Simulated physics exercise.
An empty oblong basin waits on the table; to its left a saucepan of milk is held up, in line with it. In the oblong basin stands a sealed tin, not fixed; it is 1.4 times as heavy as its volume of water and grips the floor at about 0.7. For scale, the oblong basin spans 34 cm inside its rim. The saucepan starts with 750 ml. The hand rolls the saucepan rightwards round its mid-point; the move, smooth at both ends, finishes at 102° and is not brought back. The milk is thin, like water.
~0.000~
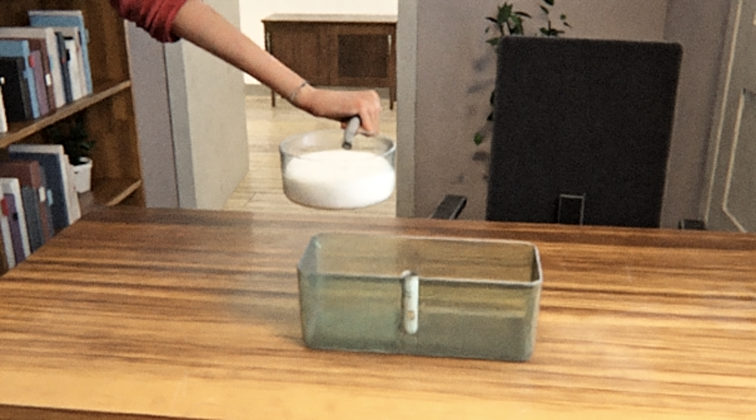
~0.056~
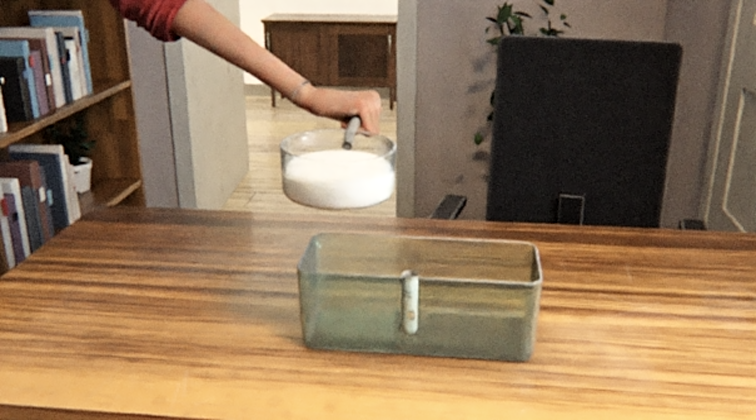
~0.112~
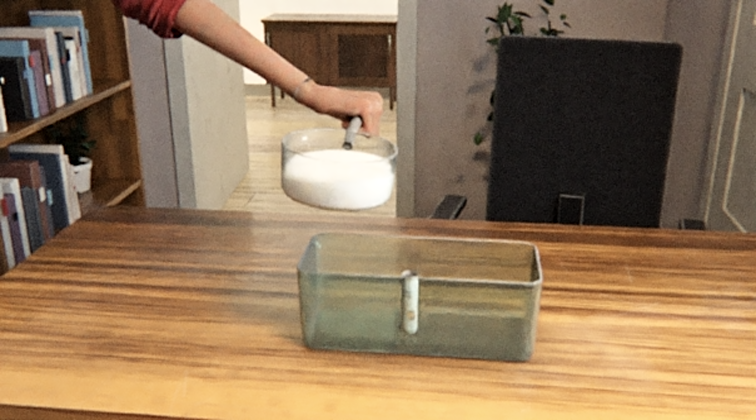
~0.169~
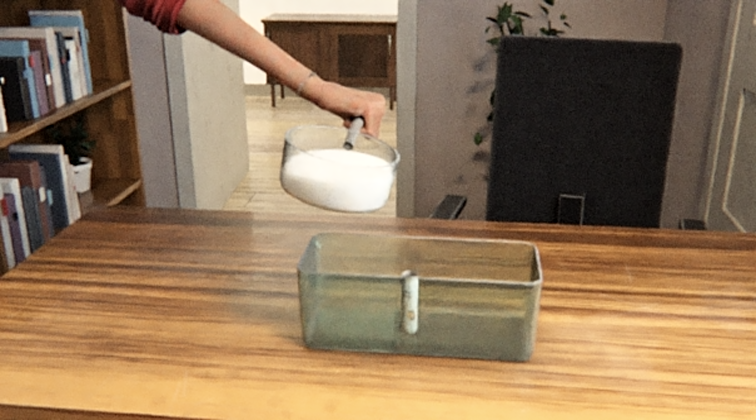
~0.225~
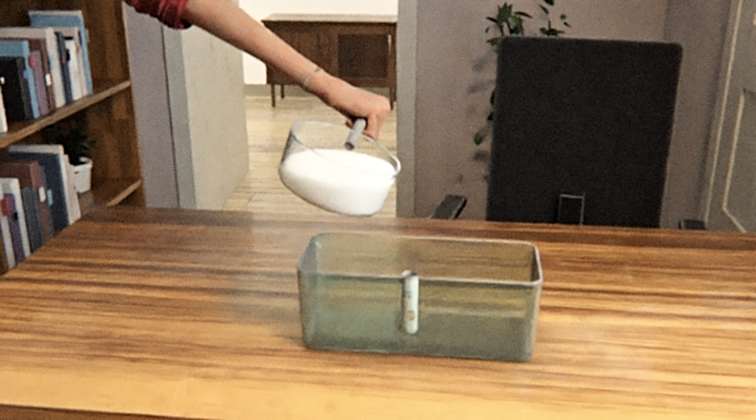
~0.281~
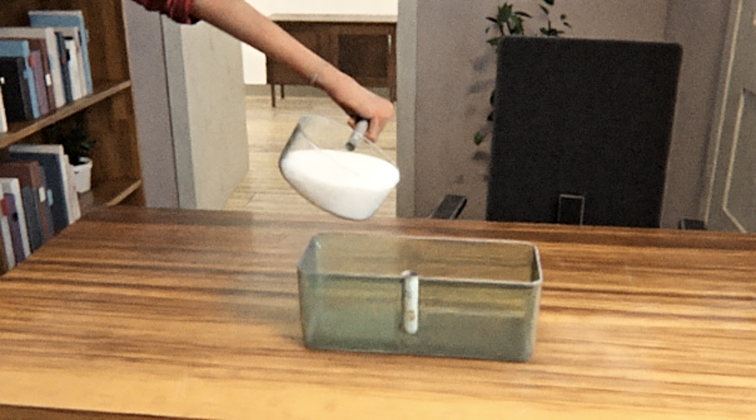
In a room with a bookshelf at left and a dark chair behind a striped wooden table, a still camera looks slightly down from the front. An empty, see-through greenish oblong basin sits on the table, while a hand from a red sleeve holds a clear saucepan of white milk above and left of its middle. After barely moving, the hand smoothly rolls the saucepan rightwards, its right rim lowering as the milk shifts inside.
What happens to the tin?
The tin stays up.
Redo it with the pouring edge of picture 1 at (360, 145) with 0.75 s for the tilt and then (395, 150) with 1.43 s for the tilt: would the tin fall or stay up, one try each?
First it topples; then it keeps standing.
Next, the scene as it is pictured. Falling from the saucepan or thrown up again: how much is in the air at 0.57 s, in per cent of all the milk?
About 38 per cent.
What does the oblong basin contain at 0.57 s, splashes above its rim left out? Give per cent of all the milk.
About 32 per cent.
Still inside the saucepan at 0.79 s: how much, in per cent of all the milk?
Near 8 in a hundred.
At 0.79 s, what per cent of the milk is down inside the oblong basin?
About 86 per cent.
Then, 0.57 s in, the tilt is 88° and 29 per cent is still to pour; the tin stands where it began.
Then, 0.79 s in, the tilt is 102° and 8 per cent is still to pour; the tin stands where it began.
Then, 1.01 s in, the tilt is 102° and 1 per cent is still to pour; the tin stands where it began.
Then, 1.25 s in, the tilt is 102° and 0 per cent is still to pour; the tin stands where it began.
Finally, the tin stands where it began.
